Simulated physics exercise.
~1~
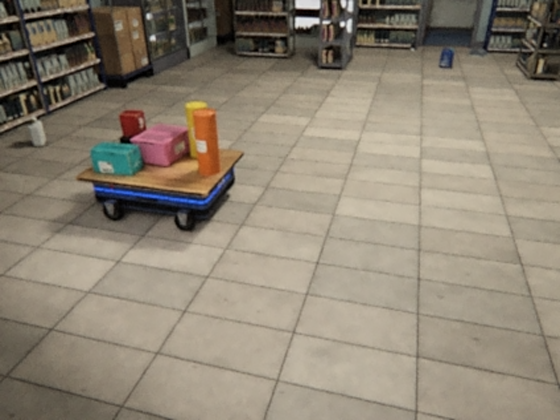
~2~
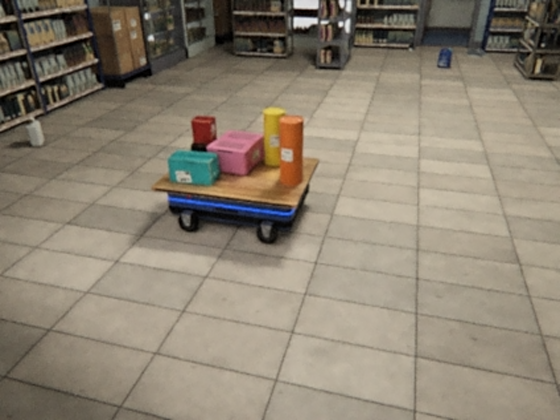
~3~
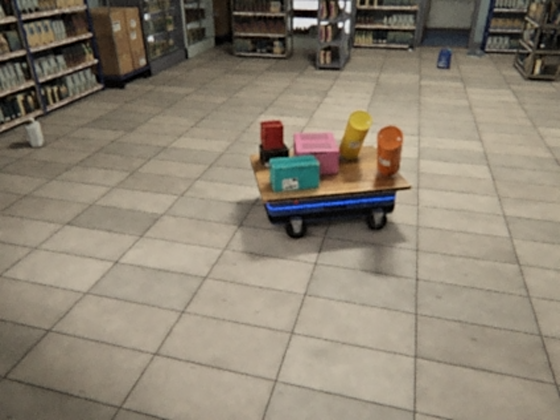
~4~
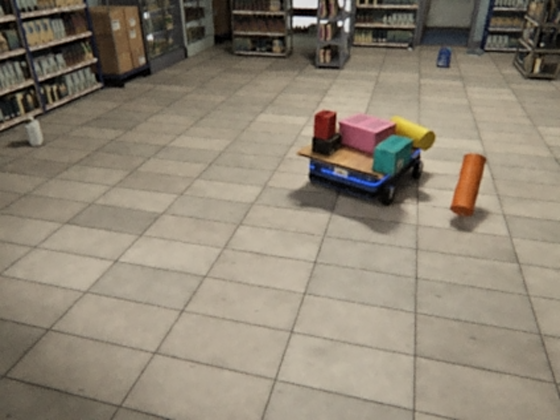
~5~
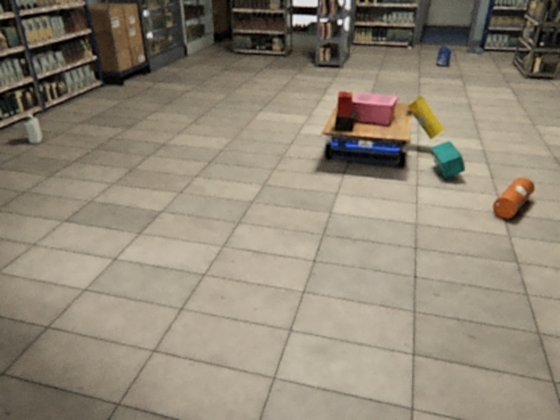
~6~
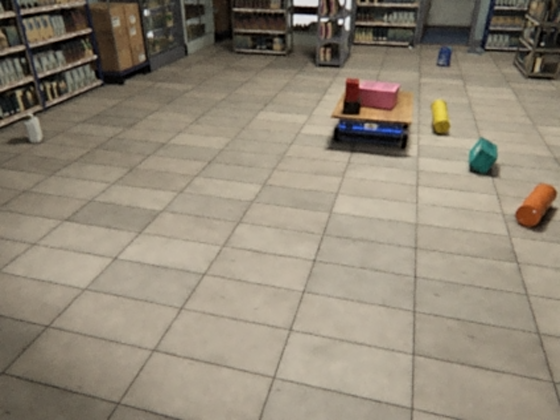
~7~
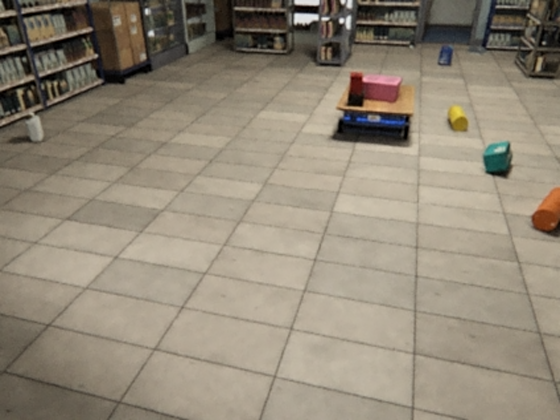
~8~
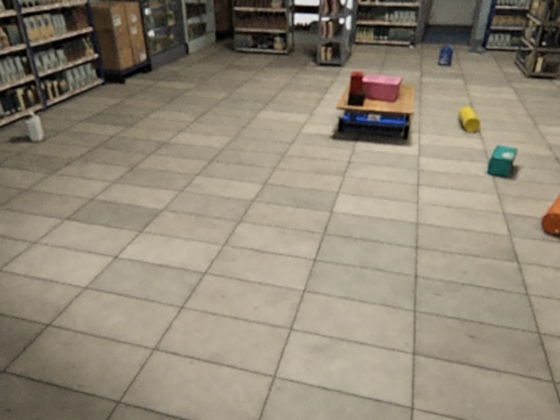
To begin with, a low wheeled cart with a wooden deck rolls right across a tiled floor between stocked shelves, carrying a pink tote, a turquoise parcel, a red box, a black parcel, and yellow and orange canisters. As it starts to turn away from the viewer, both canisters lean. The orange canister tumbles off to the right, and the yellow canister tips onto its side. Next the yellow canister and turquoise parcel drop off too. The cart rolls farther back and stops, with the three fallen items spread across the floor to its right and the pink tote, red box and black parcel still aboard.
